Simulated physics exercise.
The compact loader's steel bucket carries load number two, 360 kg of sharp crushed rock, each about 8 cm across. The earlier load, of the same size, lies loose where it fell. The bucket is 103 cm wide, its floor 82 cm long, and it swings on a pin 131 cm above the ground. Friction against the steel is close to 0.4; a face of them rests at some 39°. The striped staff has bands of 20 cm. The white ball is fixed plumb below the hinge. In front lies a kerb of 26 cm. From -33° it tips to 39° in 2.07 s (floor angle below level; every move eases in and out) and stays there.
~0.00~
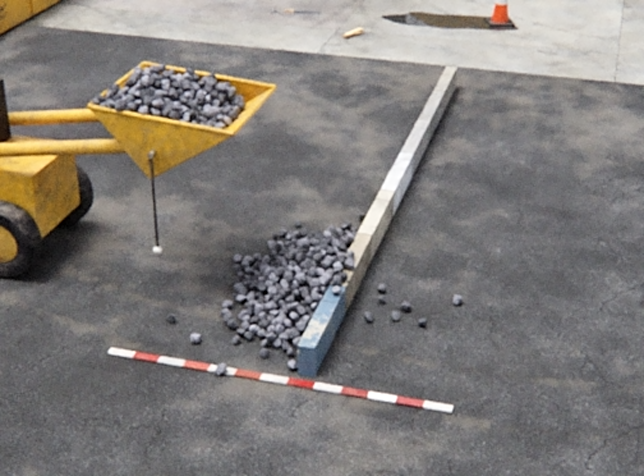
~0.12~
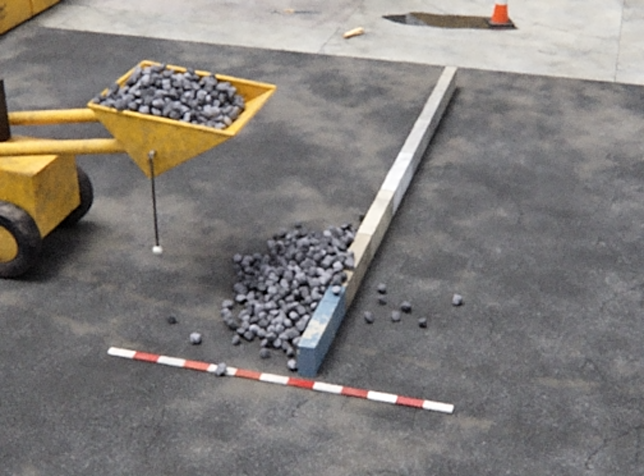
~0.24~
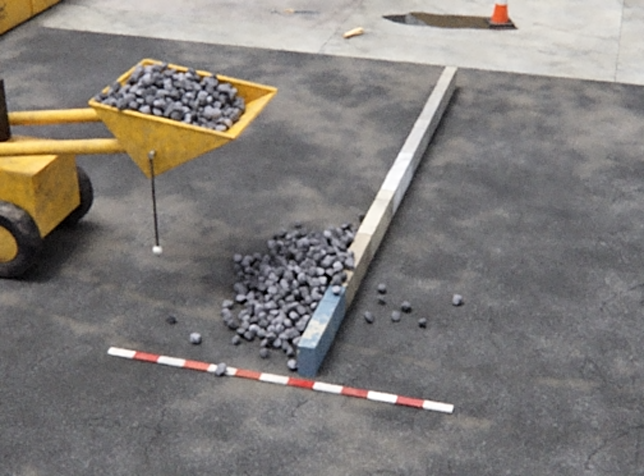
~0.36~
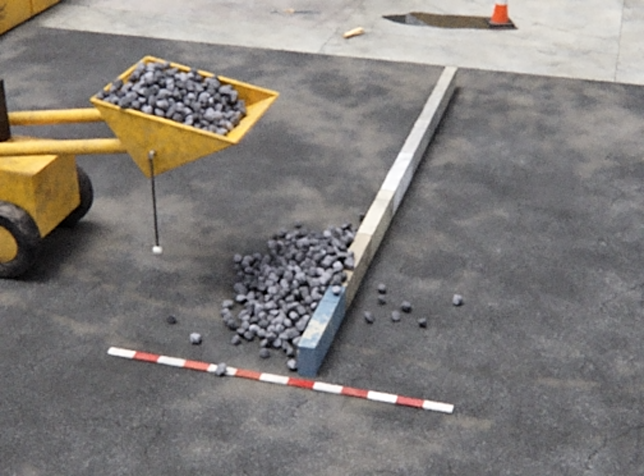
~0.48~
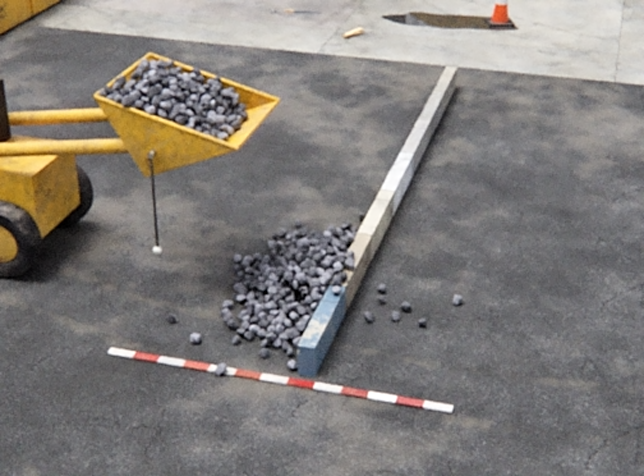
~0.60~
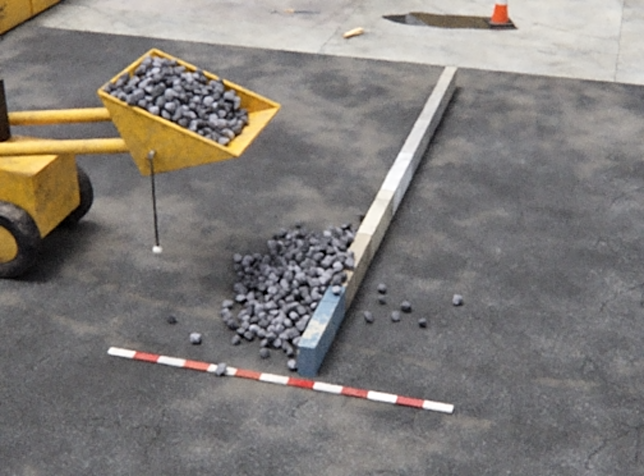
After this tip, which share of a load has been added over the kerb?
Roughly 0 per cent of a load more.
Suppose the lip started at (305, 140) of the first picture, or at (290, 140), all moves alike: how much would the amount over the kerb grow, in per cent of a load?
First some 50, then 25 per cent.
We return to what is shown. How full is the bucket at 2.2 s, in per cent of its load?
It holds some 25 per cent.
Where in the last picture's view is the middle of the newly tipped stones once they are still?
Around (266, 263).
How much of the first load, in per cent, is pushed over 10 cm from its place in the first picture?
About 0 per cent.
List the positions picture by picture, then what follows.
Lip at (234, 134), floor tilted -33°, highest stones at (167, 78). The earlier load is highest near (318, 258), 34 cm above ground level, 99 % on this side of the kerb, 1 % over the kerb, in the first picture.
Lip at (234, 135), floor tilted -32°, highest stones at (163, 77); the stones move at 0.1 m/s on average, in the second picture.
Lip at (235, 138), floor tilted -30°, highest stones at (158, 74); the stones move at 0.1 m/s on average, in the third picture.
The bucket is at -27°, its lip at (236, 143); the top of the load is at (157, 70); the stones move at 0.1 m/s on average, in the fourth picture.
Lip at (238, 149), floor tilted -23°, highest stones at (150, 69); the stones move at 0.2 m/s on average, in the fifth picture.
The bucket is at -18°, its lip at (239, 156); the top of the load is at (154, 66); the stones move at 0.2 m/s on average, in the sixth picture.
After 1.5 s the floor is at 28°; in per cent of one load, 96 in the bucket, 103 on this side of the kerb, 1 over the kerb; the foremost stones are at (395, 302).
After 2.2 s the floor is at 39°; in per cent of one load, 26 in the bucket, 173 on this side of the kerb, 1 over the kerb; the foremost stones are at (395, 302).
After 2.5 s the floor is at 39°; in per cent of one load, 2 in the bucket, 197 on this side of the kerb, 1 over the kerb; the foremost stones are at (395, 302).
After 5.2 s the floor is at 39°; in per cent of one load, 0 in the bucket, 199 on this side of the kerb, 1 over the kerb; the foremost stones are at (395, 302). Net gain over the kerb, 0.
